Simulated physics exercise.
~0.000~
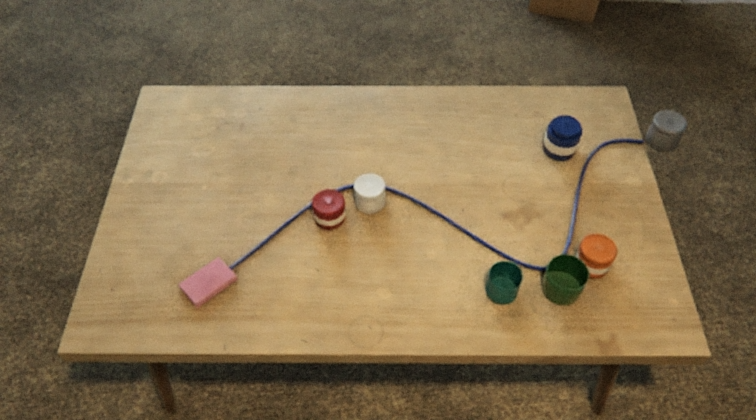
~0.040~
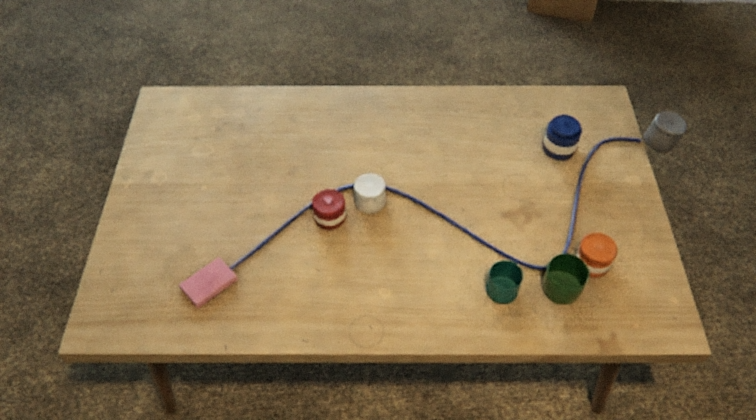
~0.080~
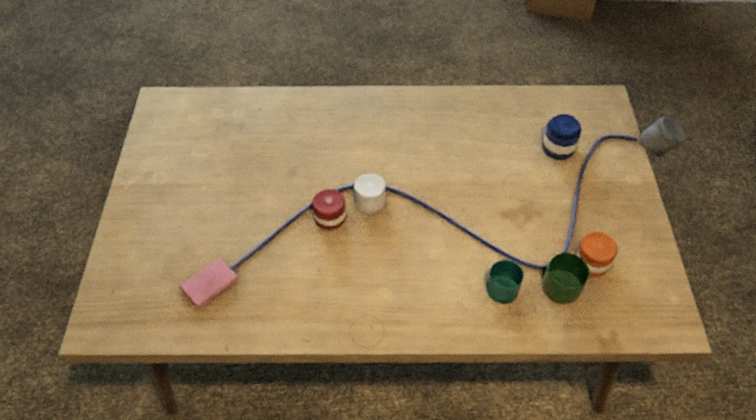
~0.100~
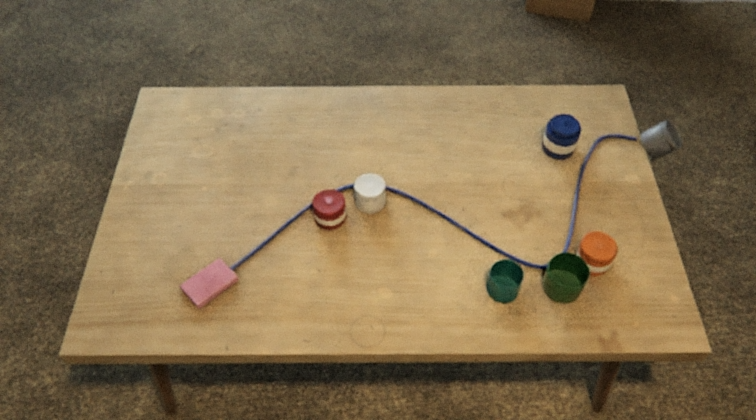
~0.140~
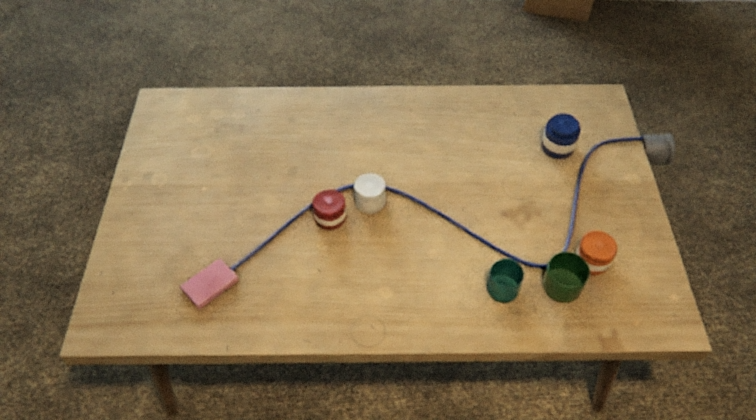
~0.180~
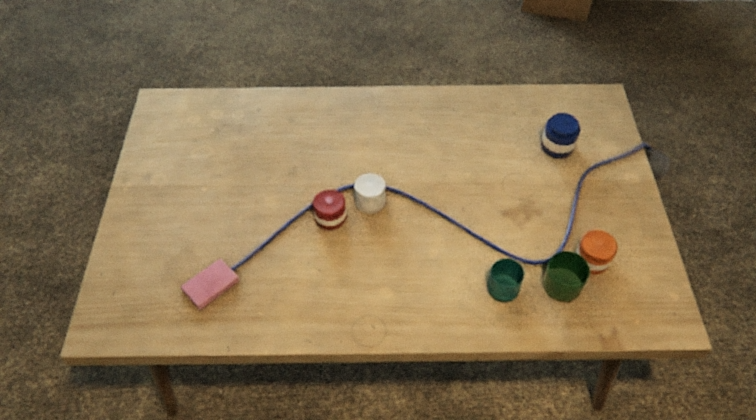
Grey speaker tied by a blue cord to a pink phone tipping and dropping out of sight beyond a wooden table's right edge.
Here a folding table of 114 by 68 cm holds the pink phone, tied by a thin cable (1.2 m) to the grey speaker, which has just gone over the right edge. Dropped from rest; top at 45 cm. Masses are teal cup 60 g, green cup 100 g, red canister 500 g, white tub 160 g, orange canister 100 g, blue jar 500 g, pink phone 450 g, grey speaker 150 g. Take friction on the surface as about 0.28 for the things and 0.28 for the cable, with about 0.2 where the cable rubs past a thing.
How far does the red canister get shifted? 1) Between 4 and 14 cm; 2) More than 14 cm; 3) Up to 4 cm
3.
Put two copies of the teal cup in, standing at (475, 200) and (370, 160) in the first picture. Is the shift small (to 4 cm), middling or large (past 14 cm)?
Big and slight.
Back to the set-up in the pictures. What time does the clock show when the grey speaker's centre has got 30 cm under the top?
That comes at 0.32 seconds.
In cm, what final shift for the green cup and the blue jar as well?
In the end the green cup has moved about 0 cm, while the blue jar has moved about 0 cm.
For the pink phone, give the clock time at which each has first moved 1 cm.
Pink phone: 0.36 s.
At 0.4 s, the cable's tail end at (245, 260); grey speaker over the edge, pink phone 3 cm off its start, white tub 2 cm off its start.
At 0.7 s, the cable's tail end at (247, 258); grey speaker over the edge, pink phone 4 cm off its start, white tub 2 cm off its start.
At 0.9 s, the cable's tail end at (251, 255); grey speaker over the edge, pink phone 5 cm off its start at (229, 267), white tub 3 cm off its start at (373, 198).
At 1.2 s, the cable's tail end at (259, 250); grey speaker over the edge, pink phone 6 cm off its start, white tub 4 cm off its start.
At 2.4 s, the cable's tail end at (261, 249); red canister 1 cm off its start at (331, 204), grey speaker over the edge, pink phone 7 cm off its start at (239, 260), white tub 4 cm off its start at (373, 202).
